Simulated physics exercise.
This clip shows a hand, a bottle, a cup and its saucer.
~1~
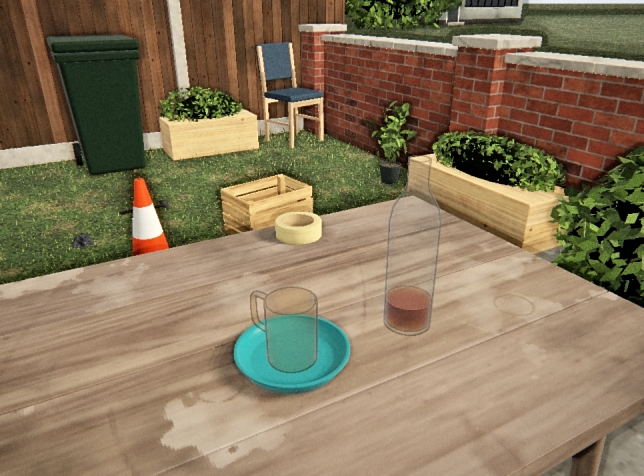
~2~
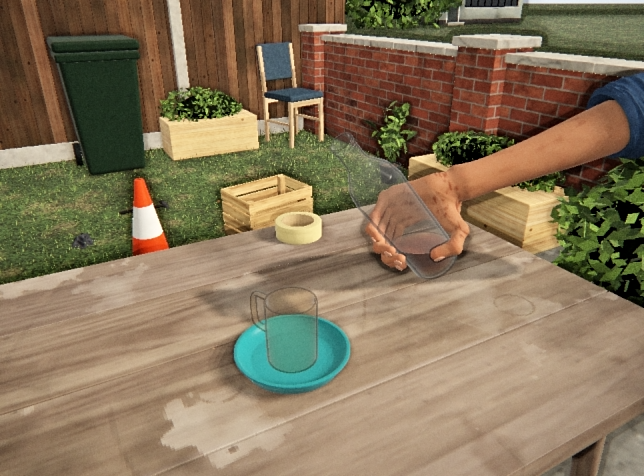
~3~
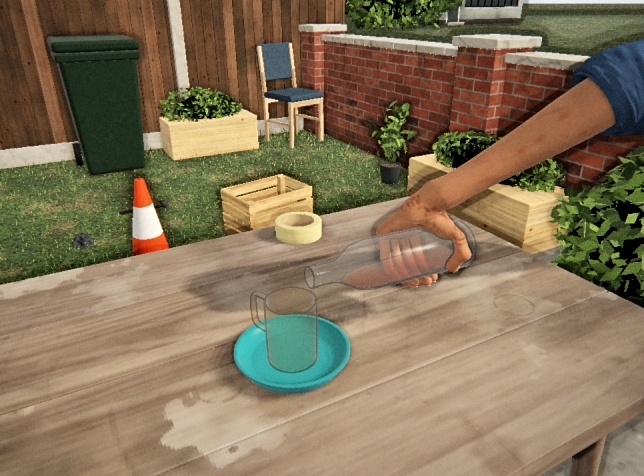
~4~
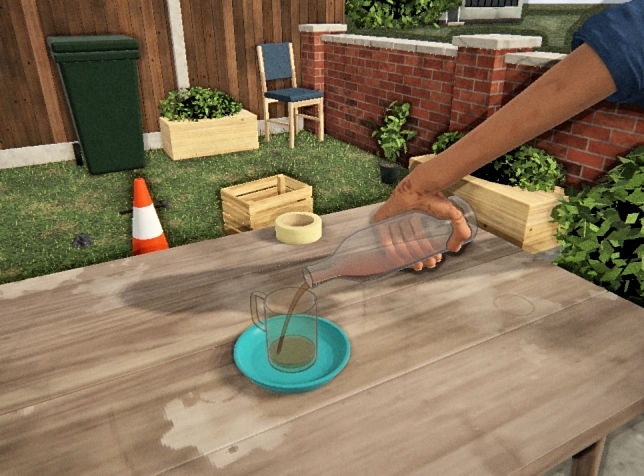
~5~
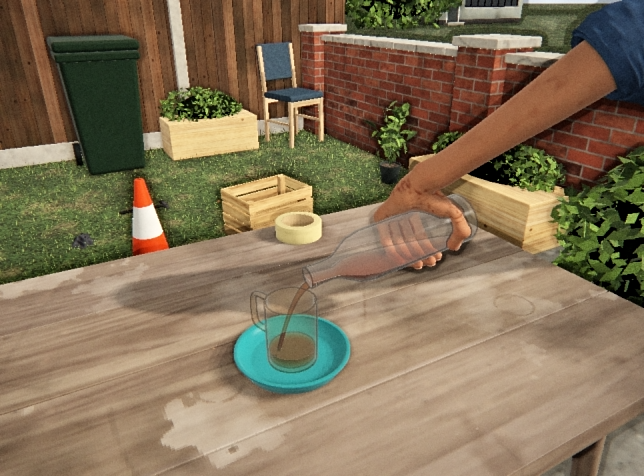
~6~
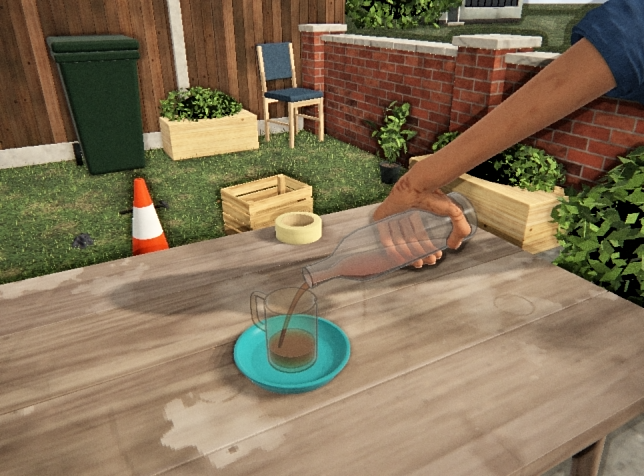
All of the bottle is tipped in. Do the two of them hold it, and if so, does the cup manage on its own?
I expect it will not spill at all.
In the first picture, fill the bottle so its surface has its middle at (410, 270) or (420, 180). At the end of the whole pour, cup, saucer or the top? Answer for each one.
One after the other: Into the saucer, on to the top.
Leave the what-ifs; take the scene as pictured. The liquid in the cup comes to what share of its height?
Somewhere around 55 in a hundred, I'd say.
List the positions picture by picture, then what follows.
In the first frame, at the start; bottle (413, 244) nearly empty; cup (292, 327) empty; saucer (318, 383) dry.
In the second frame, a hand has the bottle; bottle (392, 206) tipped 40° with all of its load; cup (292, 327) empty.
In the third frame, the bottle is tipped; bottle (388, 260) tipped 85° with all of its load; cup (292, 327) empty.
In the fourth frame, the stream is running; bottle (388, 247) tipped 95° with nearly all of its load; cup nearly empty, surface at (292, 349).
In the fifth frame, the stream is running; bottle (388, 246) tipped 95° with about three quarters of its load; cup (292, 327) nearly empty.
In the sixth frame, the stream is running; bottle (387, 245) tipped 100° with about two thirds of its load; cup about a quarter full, surface at (292, 342); saucer (318, 383) dry.
Shortly, the cup is about a third full; the saucer is dry.
Then, the cup is about half full; the saucer is dry.
At the finish, the cup is about half full; the saucer is dry.
